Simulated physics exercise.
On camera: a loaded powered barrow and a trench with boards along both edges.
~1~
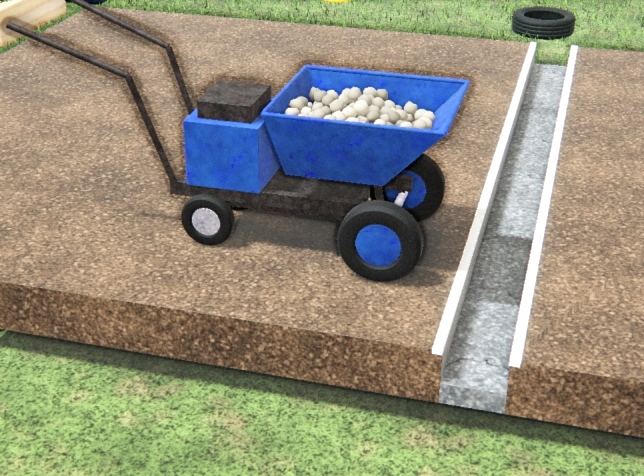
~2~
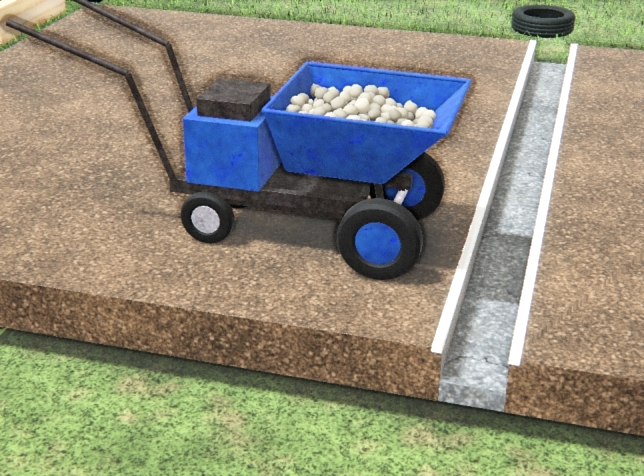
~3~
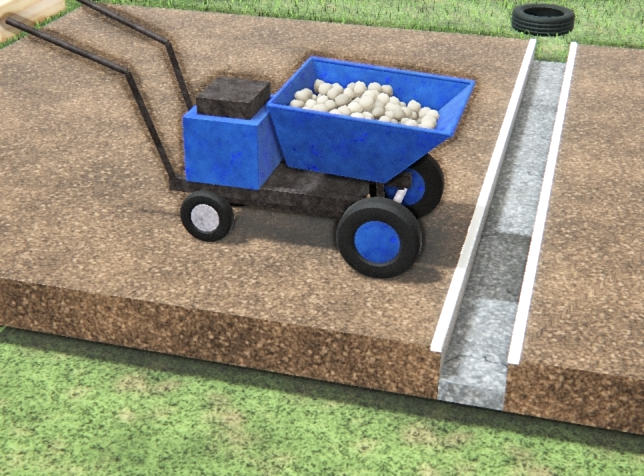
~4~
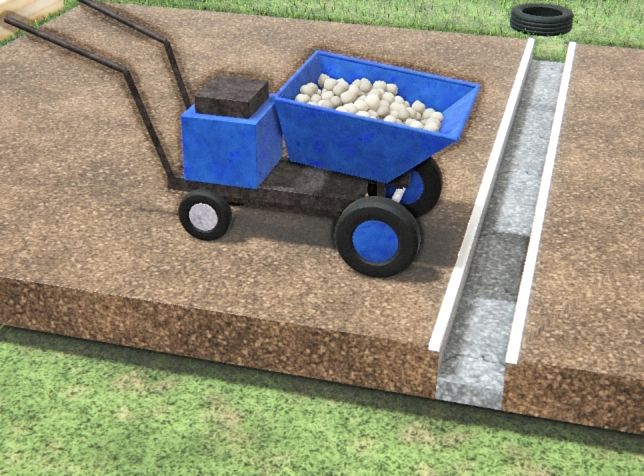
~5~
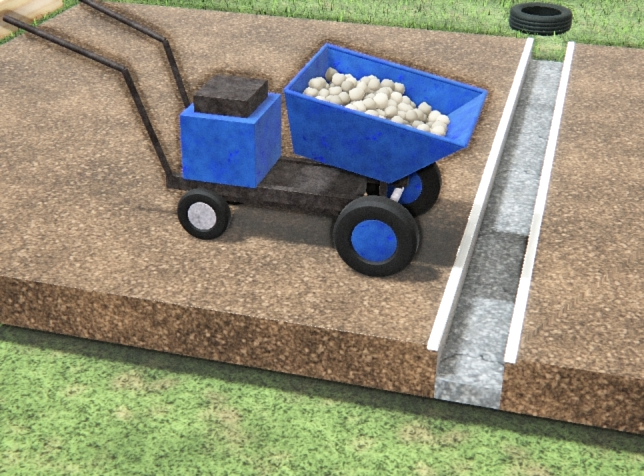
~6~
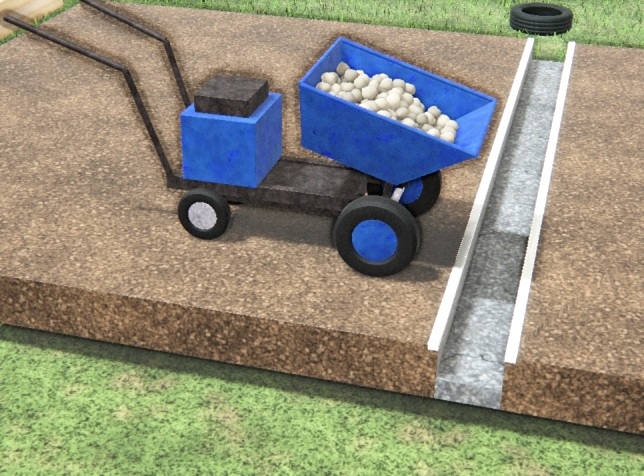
At the start, a blue powered barrow loaded with pale pebbles stands on brown ground, its skip level, just left of a narrow trench edged with white boards. The skip then tilts gradually toward the trench, its back rising and its front lip dipping, while the pebbles stay heaped inside.
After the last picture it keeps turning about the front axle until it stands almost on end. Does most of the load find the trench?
The trench ends with less than half of it.
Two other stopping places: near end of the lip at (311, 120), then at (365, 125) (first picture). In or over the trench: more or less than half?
First less than half, then most of it.
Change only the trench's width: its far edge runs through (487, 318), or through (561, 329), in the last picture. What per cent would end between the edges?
The first gives 0 %, the second 70 %.
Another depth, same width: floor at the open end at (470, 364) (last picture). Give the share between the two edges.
Roughly 0 in a hundred.
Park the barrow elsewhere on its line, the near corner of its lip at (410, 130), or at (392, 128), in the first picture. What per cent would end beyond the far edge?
In turn 20 and 10 in a hundred.
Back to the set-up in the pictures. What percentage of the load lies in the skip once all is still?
Some 35 per cent.
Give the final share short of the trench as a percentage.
About 0 per cent.
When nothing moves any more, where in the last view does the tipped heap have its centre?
Close to (570, 264).
Just after the last frame, skip tipped steeply; every one in the skip.
A moment on, skip tipped right over; the larger part in the skip; just a few in or heaped over the trench; roughly a quarter beyond it; just a few falling.
Further on, skip tipped right over; roughly a third in the skip; about a tenth in or heaped over the trench; roughly two thirds beyond it.
When it is over, skip tipped right over; roughly a third in the skip; about a tenth in or heaped over the trench; roughly two thirds beyond it.
